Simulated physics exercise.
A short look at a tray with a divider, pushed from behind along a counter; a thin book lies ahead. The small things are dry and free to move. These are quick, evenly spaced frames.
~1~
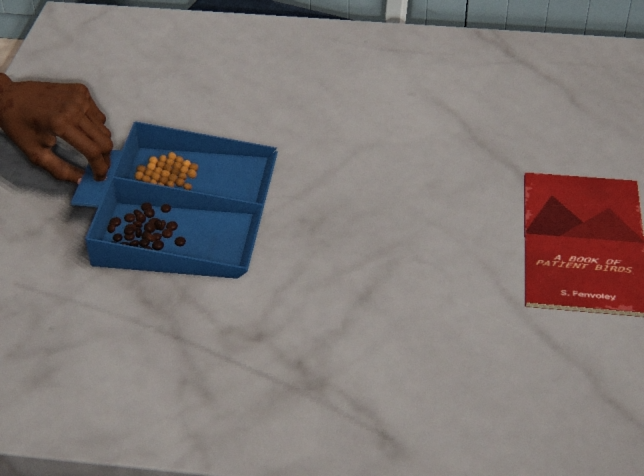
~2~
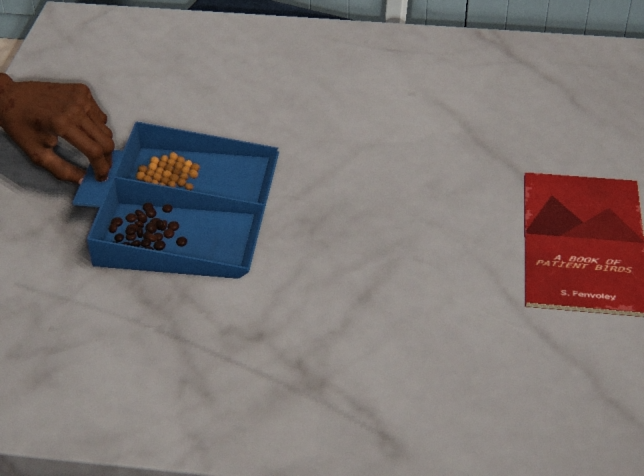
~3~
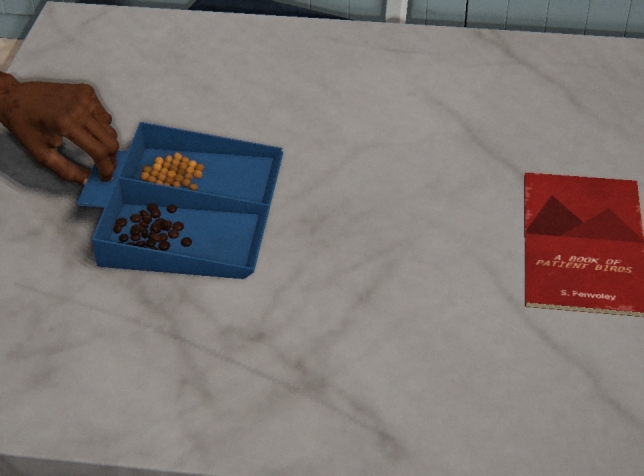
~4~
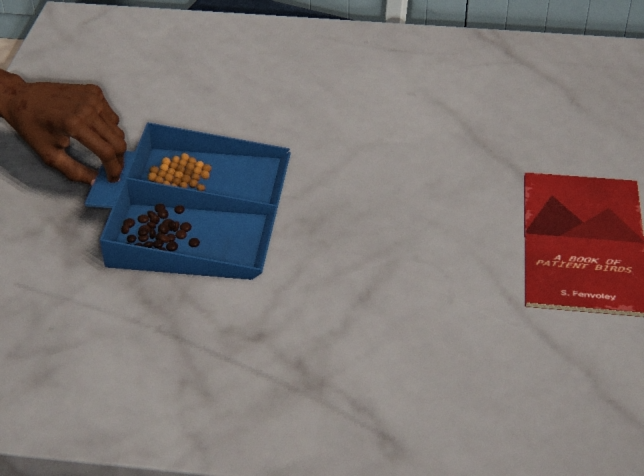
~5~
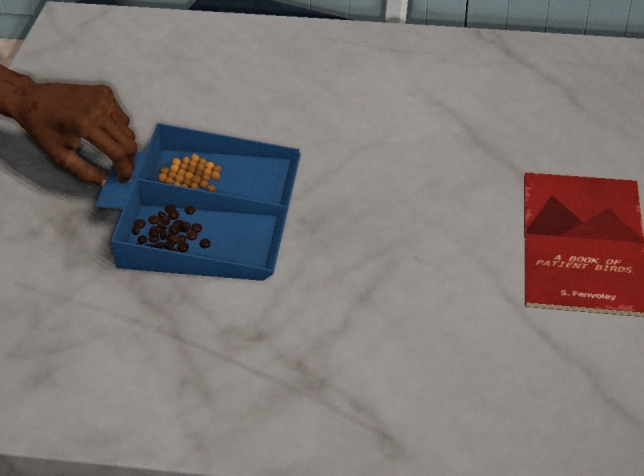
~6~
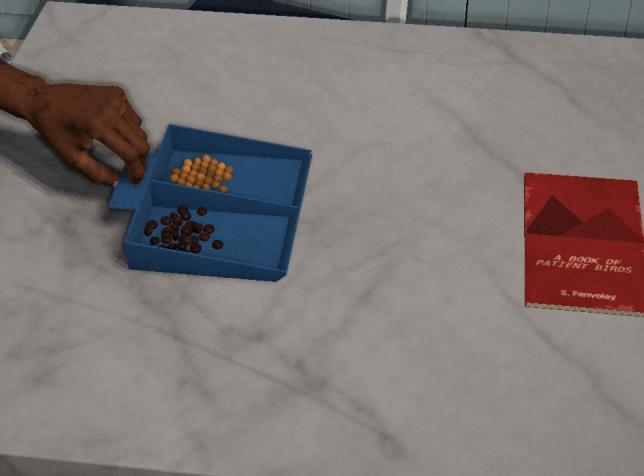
A hand pushed a blue divided tray, holding small orange balls on the far side and dark brown pieces on the near side, a short way right along a marble counter toward a red book.
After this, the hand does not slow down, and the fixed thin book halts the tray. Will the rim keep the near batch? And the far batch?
Here the near batch remains inside, and the far batch remains inside.
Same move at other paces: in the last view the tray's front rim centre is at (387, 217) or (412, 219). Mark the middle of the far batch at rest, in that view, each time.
First near (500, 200), then near (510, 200).
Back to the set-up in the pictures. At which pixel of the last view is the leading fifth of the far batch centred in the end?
At about (449, 192).
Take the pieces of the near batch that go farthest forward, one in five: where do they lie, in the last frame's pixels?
At about (439, 259).
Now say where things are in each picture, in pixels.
Front rim at (263, 208), at rest; thin book at (587, 272); near batch at (139, 233), some flat chocolate drops; far batch at (165, 175), some roasted chickpeas, in the first picture.
Front rim at (264, 208), hardly any of the way covered; far batch at (167, 175), in the second picture.
Front rim at (269, 208), hardly any of the way covered; near batch at (145, 233), in the third picture.
Front rim at (277, 209), a small part of the way covered; far batch at (178, 176), in the fourth picture.
Front rim at (287, 210), a small part of the way covered; near batch at (163, 235), in the fifth picture.
Front rim at (300, 211), a small part of the way covered; thin book at (587, 272); near batch at (176, 236); far batch at (200, 177), in the sixth picture.
Then, 0.46 s past the last view, tray still sliding, front rim near (404, 219); near batch all inside; far batch all inside.
Then, 1.03 s past the last view, tray stopped at the thin book; near batch all inside; far batch all inside.
Finally, tray stopped at the thin book; near batch all inside; far batch all inside.
